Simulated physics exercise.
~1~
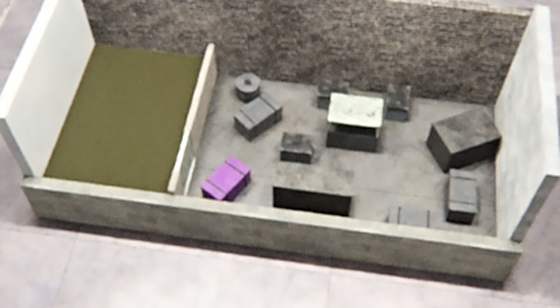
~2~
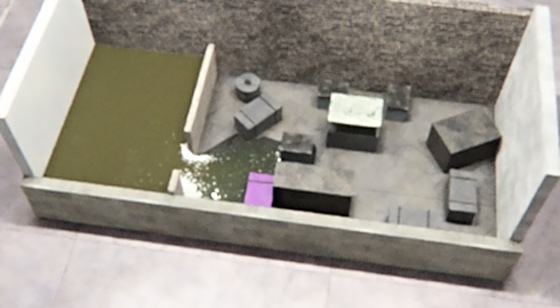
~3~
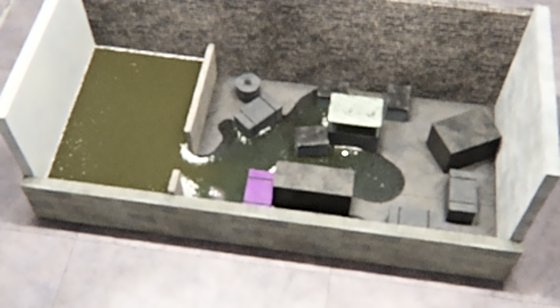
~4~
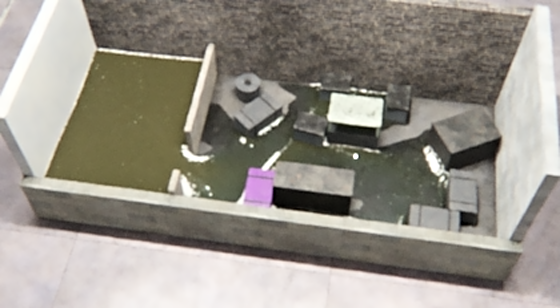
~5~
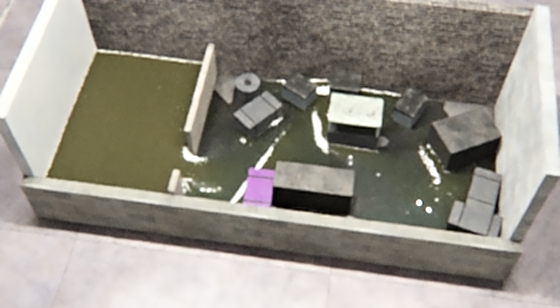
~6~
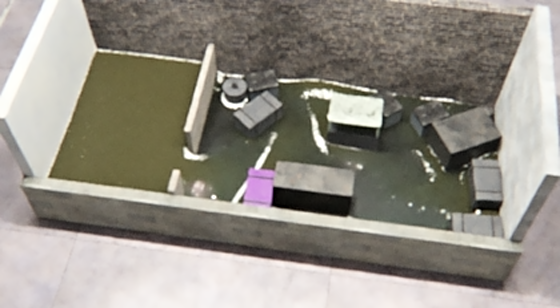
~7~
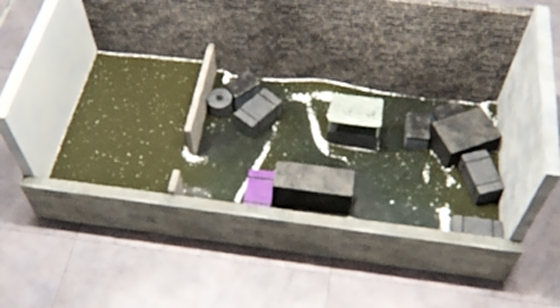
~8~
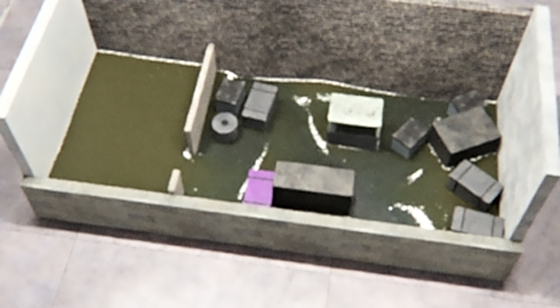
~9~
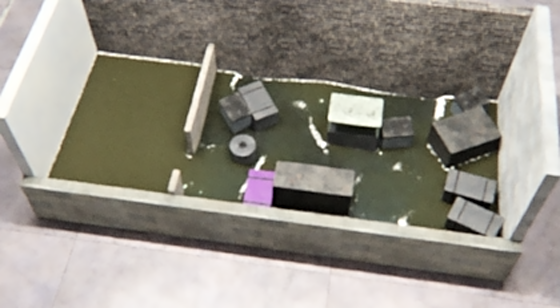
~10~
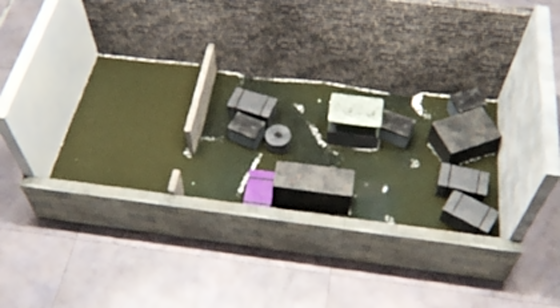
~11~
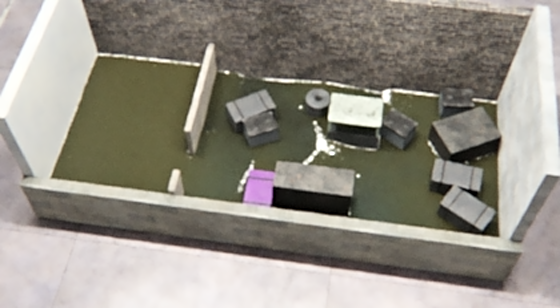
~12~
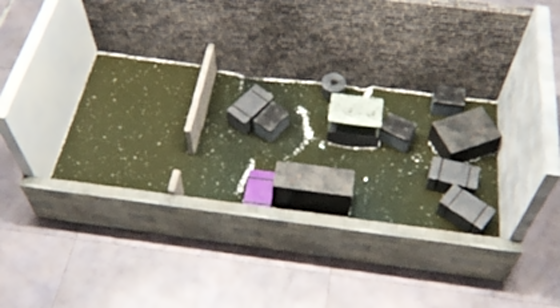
Walled store with an inner room, murky water spreading rightward across the floor, dark boxes drifting, purple trunk shifting slightly and staying near the front wall.
